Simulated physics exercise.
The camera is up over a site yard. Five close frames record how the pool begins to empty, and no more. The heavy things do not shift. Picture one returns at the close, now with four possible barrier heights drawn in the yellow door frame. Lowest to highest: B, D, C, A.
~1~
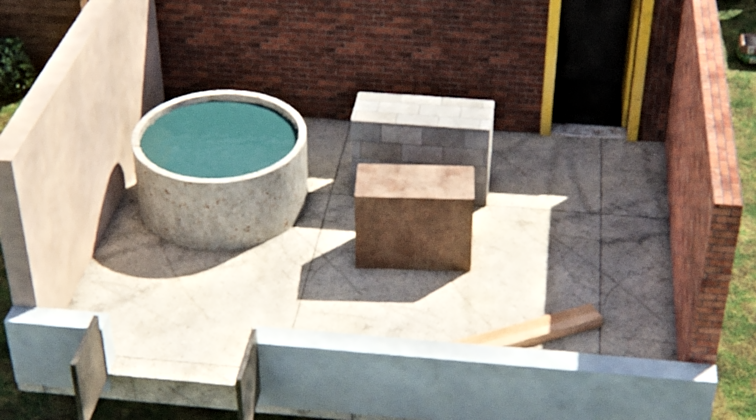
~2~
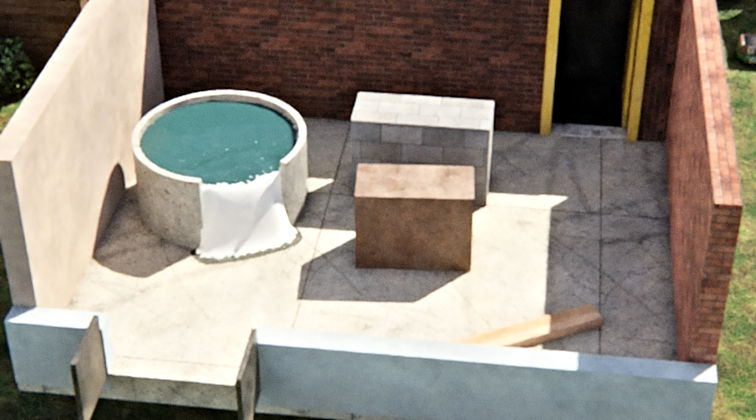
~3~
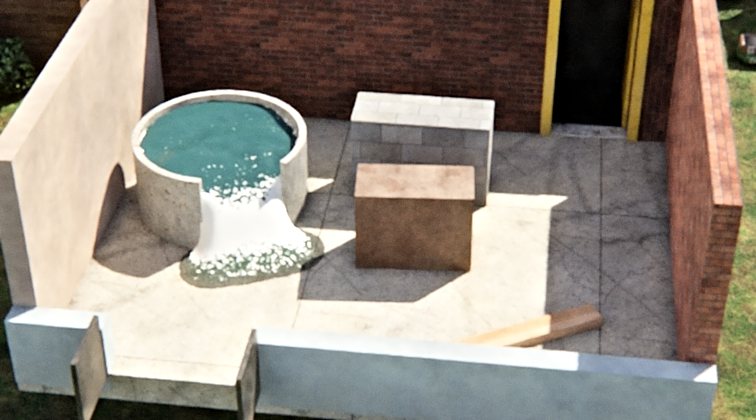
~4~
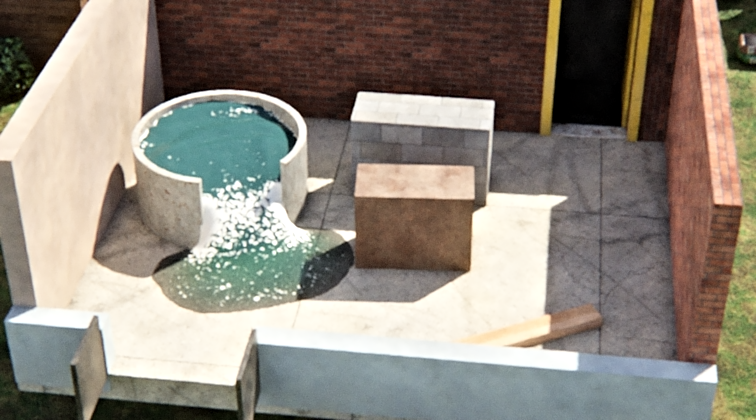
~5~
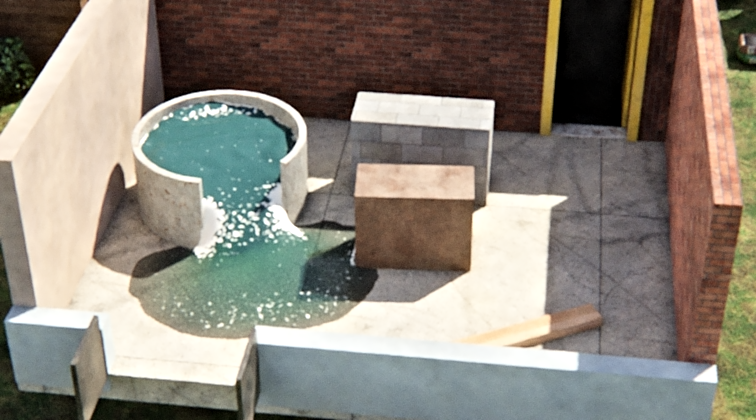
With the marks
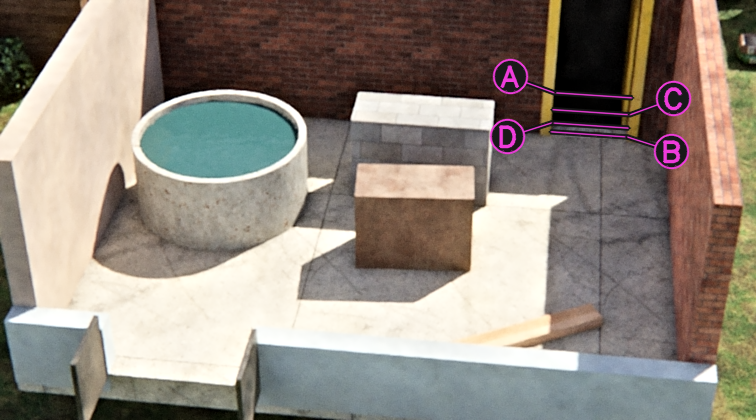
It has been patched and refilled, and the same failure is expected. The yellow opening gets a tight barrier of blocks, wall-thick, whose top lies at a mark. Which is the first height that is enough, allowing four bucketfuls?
Line D.
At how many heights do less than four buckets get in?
Three of them.
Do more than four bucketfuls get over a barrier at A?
No, that is safe.
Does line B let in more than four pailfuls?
Yes, it does.
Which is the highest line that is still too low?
Line B.
In magenta, A at (592, 95); B at (589, 134); C at (591, 112); D at (589, 125); from the bottom up B, D, C, A.
With A, nothing gets over.
With B, about 14 bucketfuls get in.
With C, nothing gets over.
With D, a splash gets over, under a bucket.
